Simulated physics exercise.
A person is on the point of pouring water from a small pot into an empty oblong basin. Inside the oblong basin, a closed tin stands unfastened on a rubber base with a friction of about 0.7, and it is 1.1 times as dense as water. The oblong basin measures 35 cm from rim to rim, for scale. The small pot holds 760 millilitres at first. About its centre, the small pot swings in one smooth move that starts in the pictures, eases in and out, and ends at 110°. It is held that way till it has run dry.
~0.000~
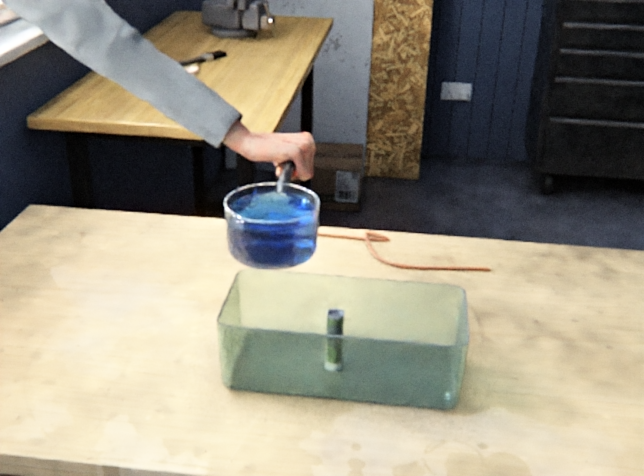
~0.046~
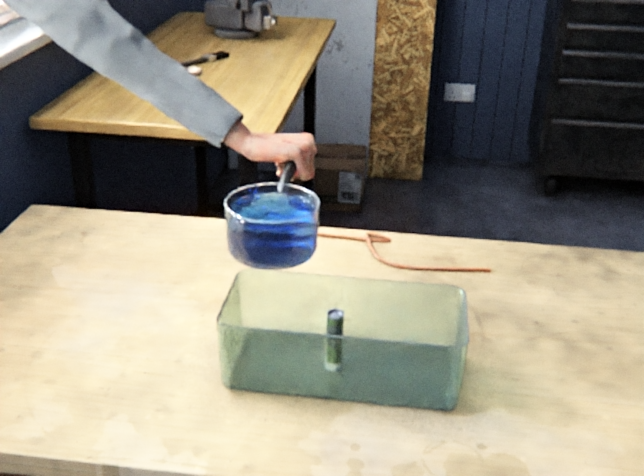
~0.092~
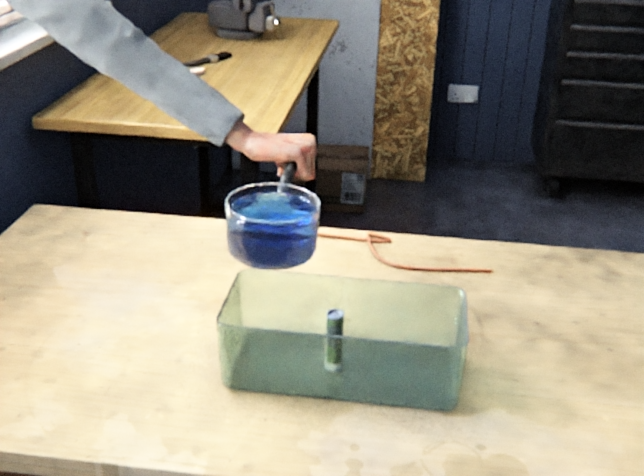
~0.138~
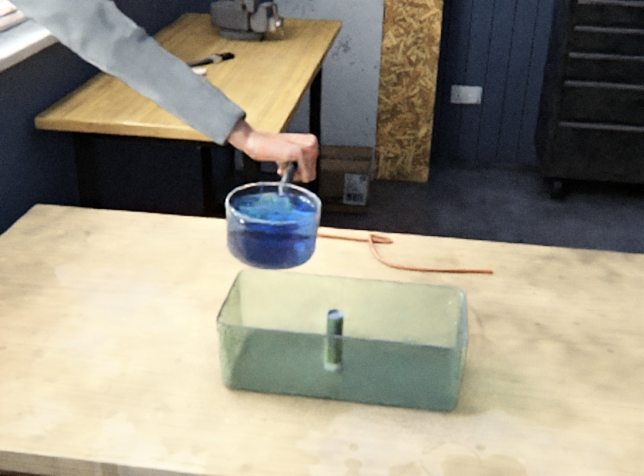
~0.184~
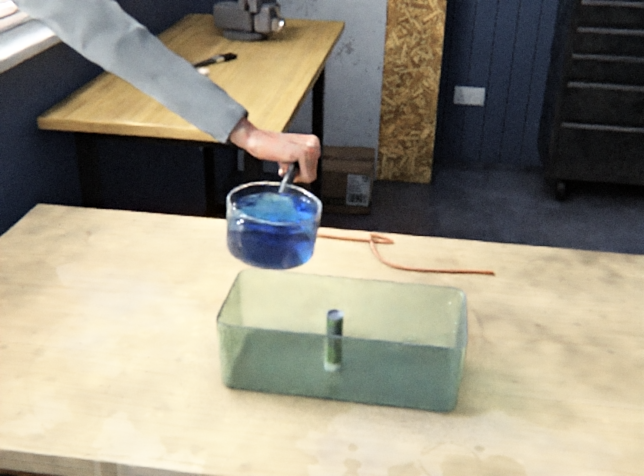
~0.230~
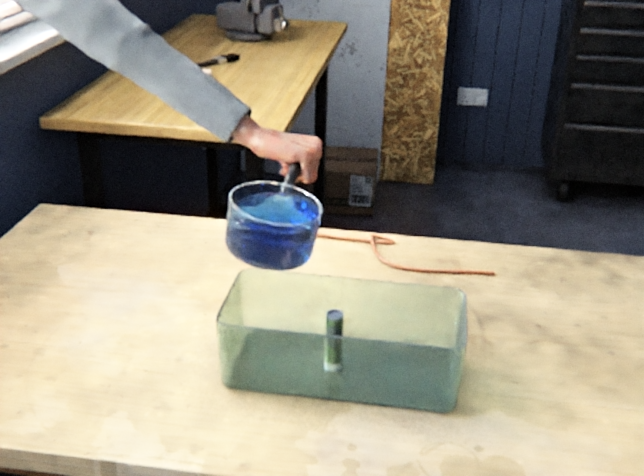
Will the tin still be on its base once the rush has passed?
It is left standing.
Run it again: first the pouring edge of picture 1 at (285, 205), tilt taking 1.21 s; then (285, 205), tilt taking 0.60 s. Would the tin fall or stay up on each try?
First it goes over; then it goes over.
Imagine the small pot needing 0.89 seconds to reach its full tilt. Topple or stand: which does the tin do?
Outcome - the tin remains standing.
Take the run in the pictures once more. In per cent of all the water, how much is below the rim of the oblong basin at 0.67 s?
I'd put it near 14 percent.
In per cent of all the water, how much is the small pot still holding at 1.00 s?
Roughly 10 per cent.
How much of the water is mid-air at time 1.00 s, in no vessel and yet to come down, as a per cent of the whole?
Around 8 per cent of the liquid is in flight.
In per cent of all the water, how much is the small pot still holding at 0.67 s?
At that time about 60 in a hundred parts are still held.
Then, 0.67 s in, the tilt is 65° and 60 per cent is still to pour; the tin stands where it began.
Then, 1.00 s in, the tilt is 102° and 10 per cent is still to pour; the tin stands where it began.
Then, 1.34 s in, the tilt is 110° and 0 per cent is still to pour; the tin stands where it began.
Then, 1.71 s in, the tilt is 110° and 0 per cent is still to pour; the tin stands where it began.
Finally, the tin stands where it began.
